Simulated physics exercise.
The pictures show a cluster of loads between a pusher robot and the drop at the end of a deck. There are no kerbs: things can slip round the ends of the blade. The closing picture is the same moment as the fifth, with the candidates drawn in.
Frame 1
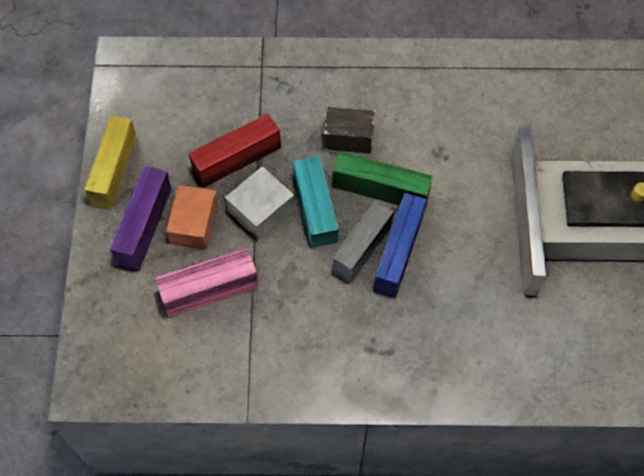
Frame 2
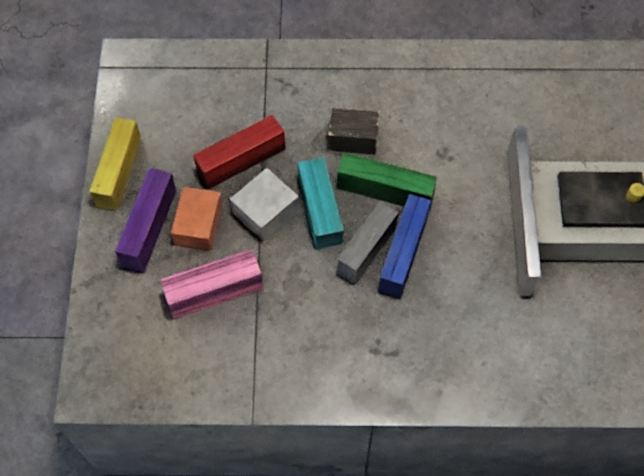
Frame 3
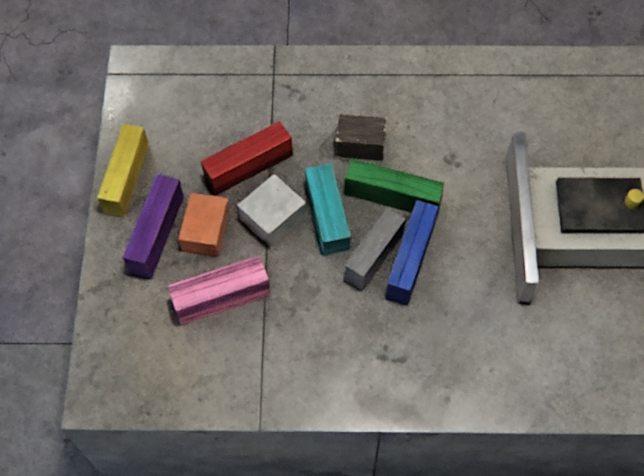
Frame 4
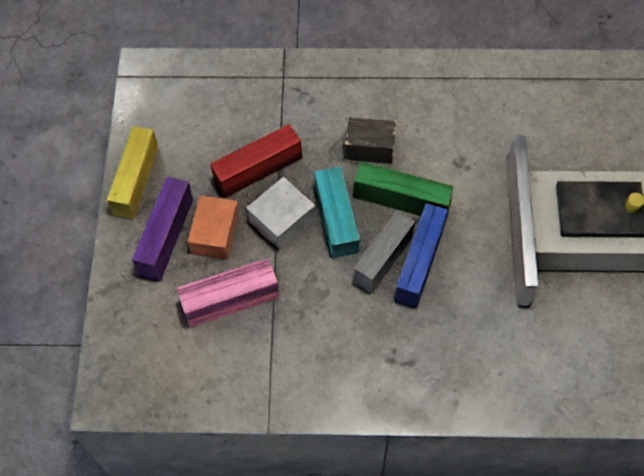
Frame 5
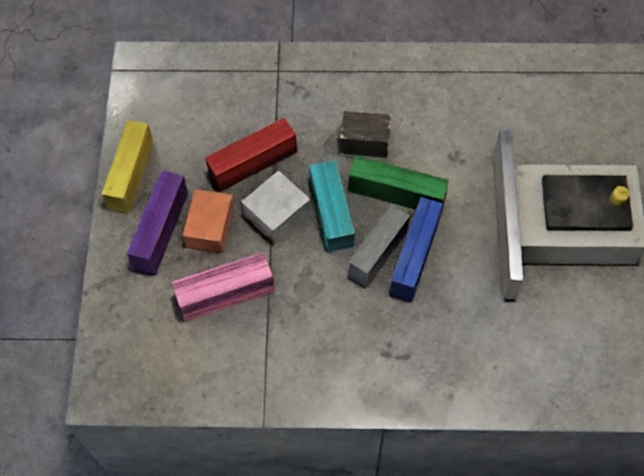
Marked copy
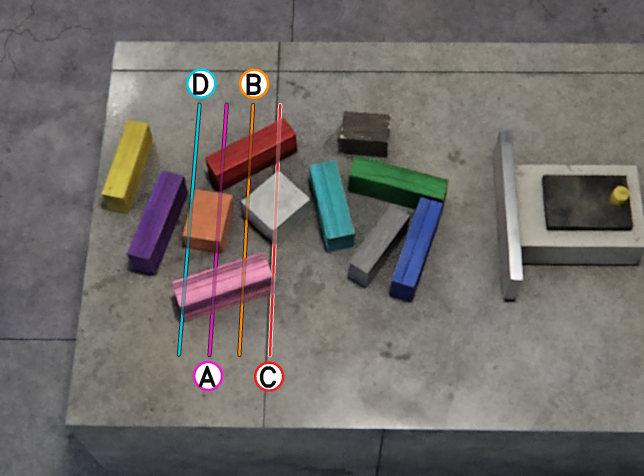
Colourful blocks lie still on a grey deck as the robot at right edges slightly left.
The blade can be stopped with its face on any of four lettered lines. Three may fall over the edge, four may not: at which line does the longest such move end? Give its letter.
It can go as far as D.
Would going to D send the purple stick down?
By then, yes.
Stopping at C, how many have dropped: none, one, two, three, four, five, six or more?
In all, none.
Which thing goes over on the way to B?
The purple stick.
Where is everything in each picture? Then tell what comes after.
Purple stick (142, 218); orange crate (193, 217); green stick (382, 182), in the first picture.
Robot (597, 198); turquoise stick (320, 203), in the second picture.
Robot (595, 204); red stick (248, 159), in the third picture.
Robot (595, 208); grey bar (384, 253), in the fourth picture.
Robot (580, 202); white crate (276, 208); pink stick (224, 287); purple stick (158, 222), in the fifth picture.
On the marked copy, A at (219, 222); B at (247, 222); C at (275, 223); D at (190, 222).
With D. Early on, robot (463, 201); blue stick (376, 249); grey bar (353, 247).
Further on, robot (347, 200); yellow stick (105, 158); purple stick (101, 217).
At the end, robot (257, 199); purple stick over the edge; orange crate over the edge; three fallen.
As for the rest, A is within the limit but short; B is within the limit but short; C is within the limit but short.
